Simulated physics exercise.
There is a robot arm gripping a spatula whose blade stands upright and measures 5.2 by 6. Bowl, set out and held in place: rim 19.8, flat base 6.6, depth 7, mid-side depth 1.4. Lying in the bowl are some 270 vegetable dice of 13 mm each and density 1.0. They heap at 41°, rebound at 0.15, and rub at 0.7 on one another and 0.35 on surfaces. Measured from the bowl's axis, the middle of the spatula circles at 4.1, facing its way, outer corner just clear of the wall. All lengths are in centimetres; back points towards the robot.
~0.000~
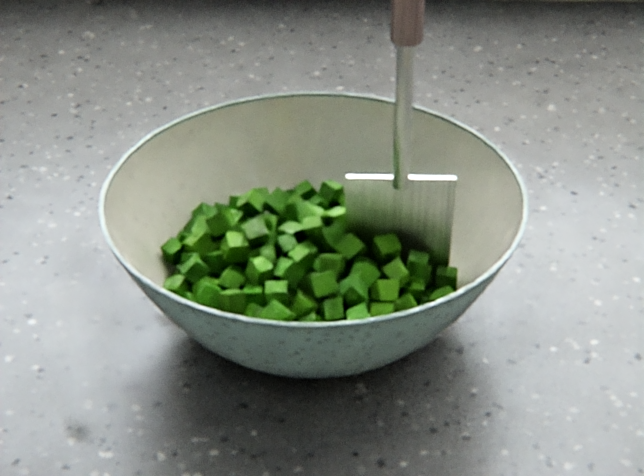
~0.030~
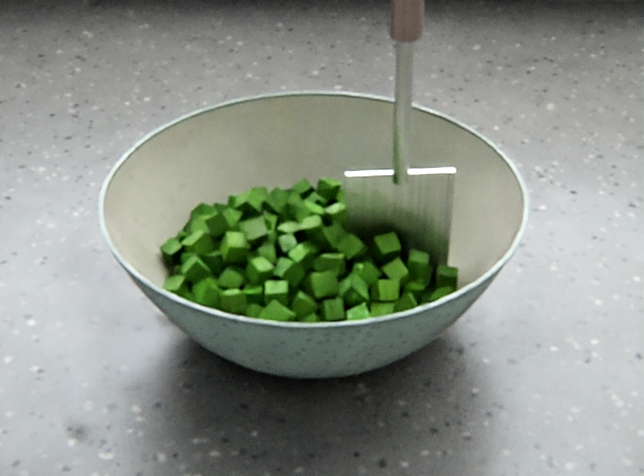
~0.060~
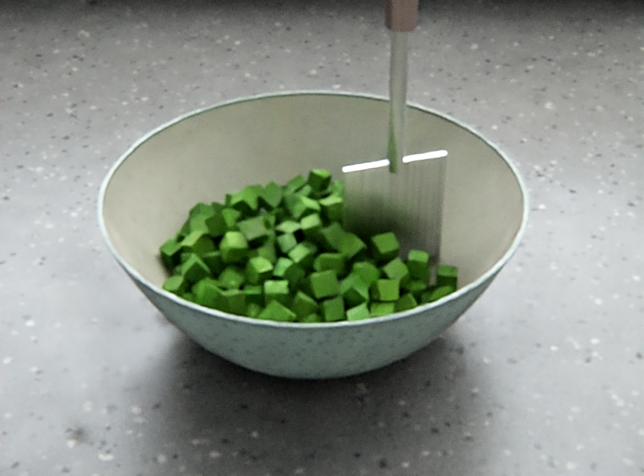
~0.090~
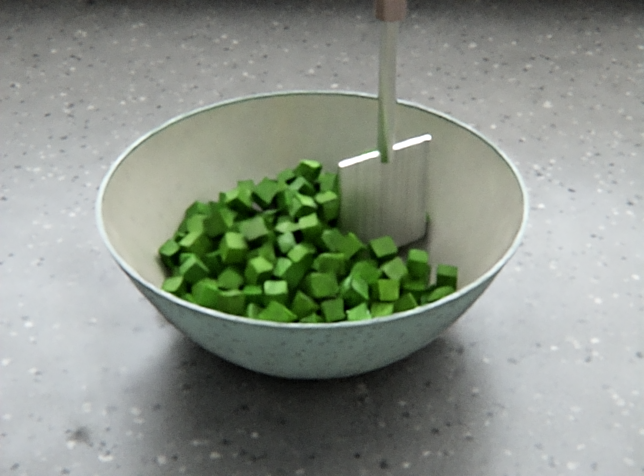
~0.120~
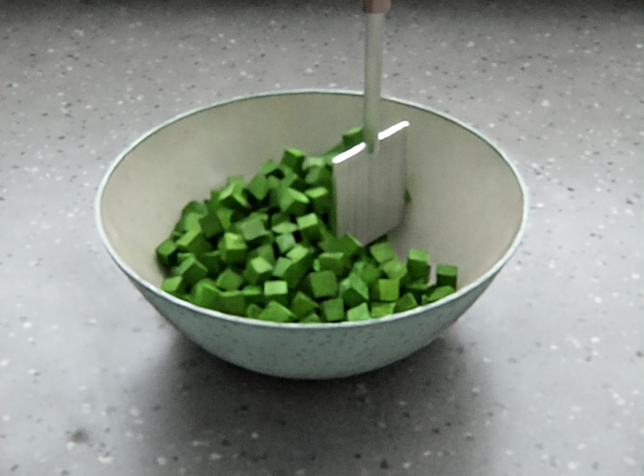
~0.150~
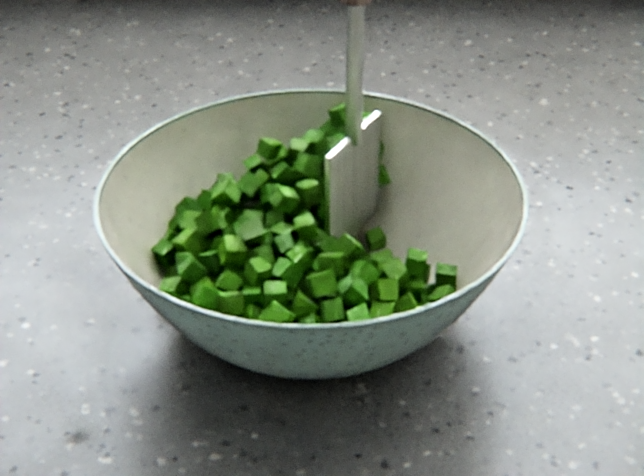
In a pale bowl, an upright spatula sweeps backward and left, pushing green cubes into a heap.
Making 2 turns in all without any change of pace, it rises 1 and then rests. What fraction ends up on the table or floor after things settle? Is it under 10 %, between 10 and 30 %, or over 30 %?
Between 10 and 30 %.
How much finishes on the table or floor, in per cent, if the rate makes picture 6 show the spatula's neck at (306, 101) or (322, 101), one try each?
Around 30 and 30 per cent respectively.
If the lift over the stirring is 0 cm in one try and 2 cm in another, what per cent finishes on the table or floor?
Close to 25 and 15 percent, in that order.
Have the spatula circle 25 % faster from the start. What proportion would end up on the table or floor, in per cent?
It would come to around 30 percent.
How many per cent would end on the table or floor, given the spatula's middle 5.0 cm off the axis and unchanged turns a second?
It would be near 20 per cent.
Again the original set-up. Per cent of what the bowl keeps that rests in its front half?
35 %.
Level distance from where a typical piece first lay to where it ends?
Some 6 centimetres or so.
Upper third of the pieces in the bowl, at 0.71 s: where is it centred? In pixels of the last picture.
Upper-third centre: Approx. (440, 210) px.
After 0.71 s, 321° round, highest piece 9 above the table; 252 in the bowl, 14 on the table or floor, 2 in flight or on the tool.
After 1.26 s, 221° round, highest piece 9 above the table; 228 in the bowl, 36 on the table or floor, 4 in flight or on the tool.
After 1.74 s, 0° round, highest piece 8 above the table; 217 in the bowl, 51 on the table or floor.
After 2.44 s, 0° round, highest piece 8 above the table; 217 in the bowl, 51 on the table or floor.
In the end, 217 in the bowl, 51 on the table or floor. That is 19 % on the table or floor.
